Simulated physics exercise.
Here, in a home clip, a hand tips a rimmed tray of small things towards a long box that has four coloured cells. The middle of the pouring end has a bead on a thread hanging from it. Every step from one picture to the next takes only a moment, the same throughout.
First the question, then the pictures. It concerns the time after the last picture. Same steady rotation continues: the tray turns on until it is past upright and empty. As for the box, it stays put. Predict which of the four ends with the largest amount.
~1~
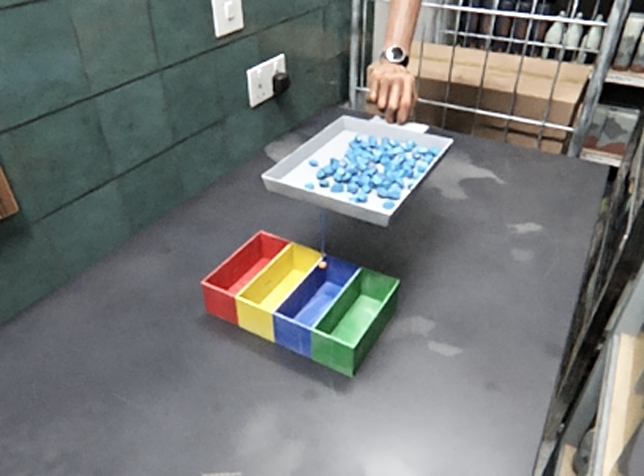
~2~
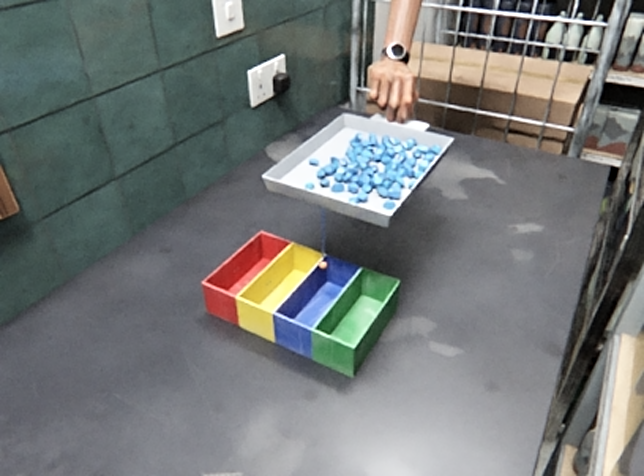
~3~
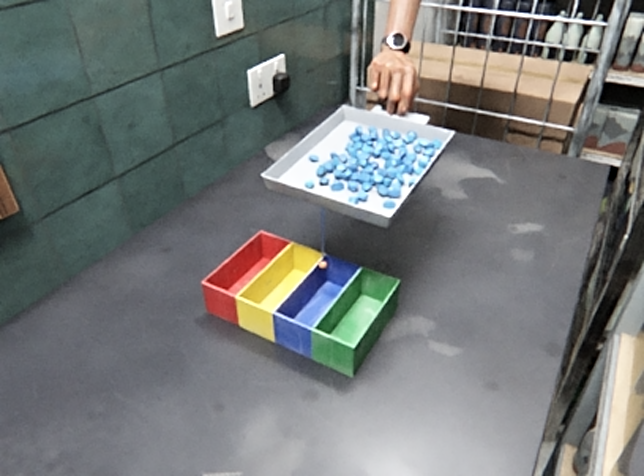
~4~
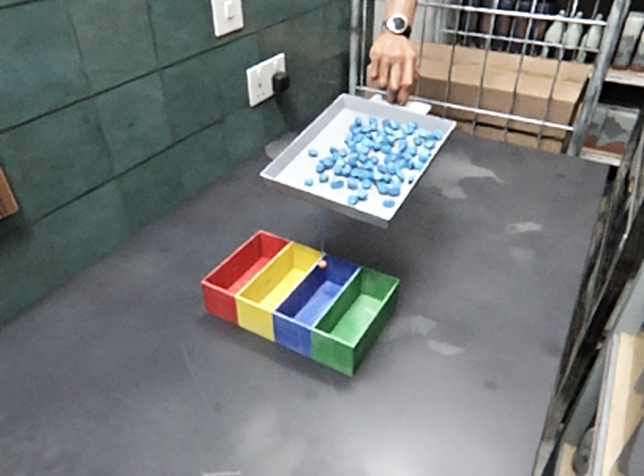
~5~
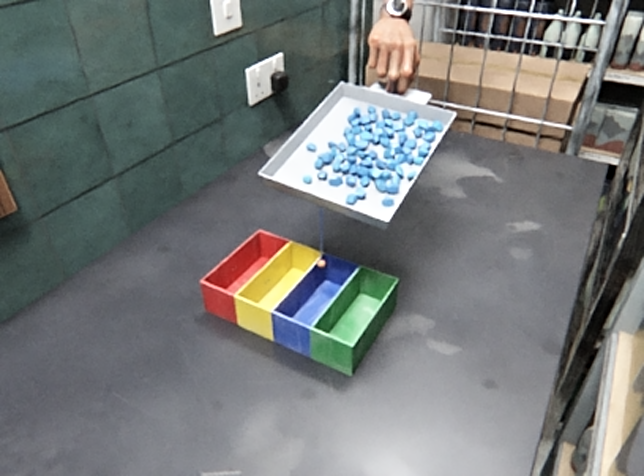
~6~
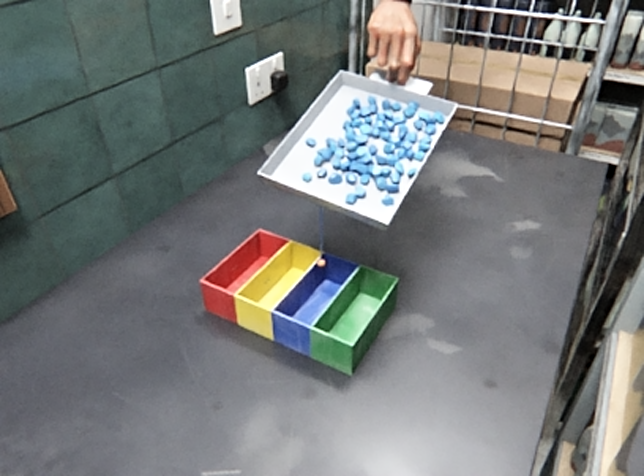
The green one ends with the most.
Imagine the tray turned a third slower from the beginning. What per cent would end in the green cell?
About 60 in a hundred.
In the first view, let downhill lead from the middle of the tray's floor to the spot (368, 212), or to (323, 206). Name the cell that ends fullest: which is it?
First try: Green; second try: The cell in blue.
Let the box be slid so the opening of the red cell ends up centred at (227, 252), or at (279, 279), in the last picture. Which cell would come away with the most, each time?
Try 1 - the green cell; try 2 - the blue one.
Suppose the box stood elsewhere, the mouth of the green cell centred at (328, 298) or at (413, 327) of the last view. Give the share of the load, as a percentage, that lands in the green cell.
Close to 40 in a hundred, then close to 0 in a hundred.
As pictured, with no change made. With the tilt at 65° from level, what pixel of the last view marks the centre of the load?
The load is centred near (358, 193).
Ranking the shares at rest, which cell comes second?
The runner-up is that blue cell.
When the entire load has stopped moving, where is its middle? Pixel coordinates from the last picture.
Close to (348, 334) in the last picture.
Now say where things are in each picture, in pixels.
Corners of the pouring end (267, 175) and (388, 211), level; middle of the load (374, 170), aquarium stones; bead on its thread (323, 265); red cell (221, 301); yellow cell (255, 316); blue cell (292, 333); green cell (332, 350), in the first frame.
Corners of the pouring end (267, 175) and (388, 212), level; middle of the load (375, 169), in the second frame.
Corners of the pouring end (266, 175) and (388, 213), tipped barely, lowest at the right corner; middle of the load (375, 165), in the third frame.
Corners of the pouring end (265, 173) and (387, 215), tipped a little, lowest at the right corner; middle of the load (375, 160), in the fourth frame.
Corners of the pouring end (264, 172) and (386, 217), tipped a little, lowest at the right corner; middle of the load (374, 155), in the fifth frame.
Corners of the pouring end (263, 172) and (385, 219), tipped clearly, lowest at the right corner; middle of the load (374, 150); red cell (219, 299); yellow cell (254, 314); blue cell (291, 331); green cell (331, 348), in the sixth frame.
Just after the last frame, tray tipped steeply; almost all on the tray; just a few falling or outside the box.
A moment on, tray tipped past a quarter turn; roughly a quarter on the tray; roughly a third in the green cell; about a tenth in the blue cell; roughly a quarter falling or outside the box.
Further on, tray tipped past a quarter turn; roughly two thirds in the green cell; roughly a quarter in the blue cell; about a tenth falling or outside the box.
When it is over, tray tipped past a quarter turn; roughly two thirds in the green cell; roughly a quarter in the blue cell; not one in the yellow cell; not one in the red cell; about a tenth outside the box.
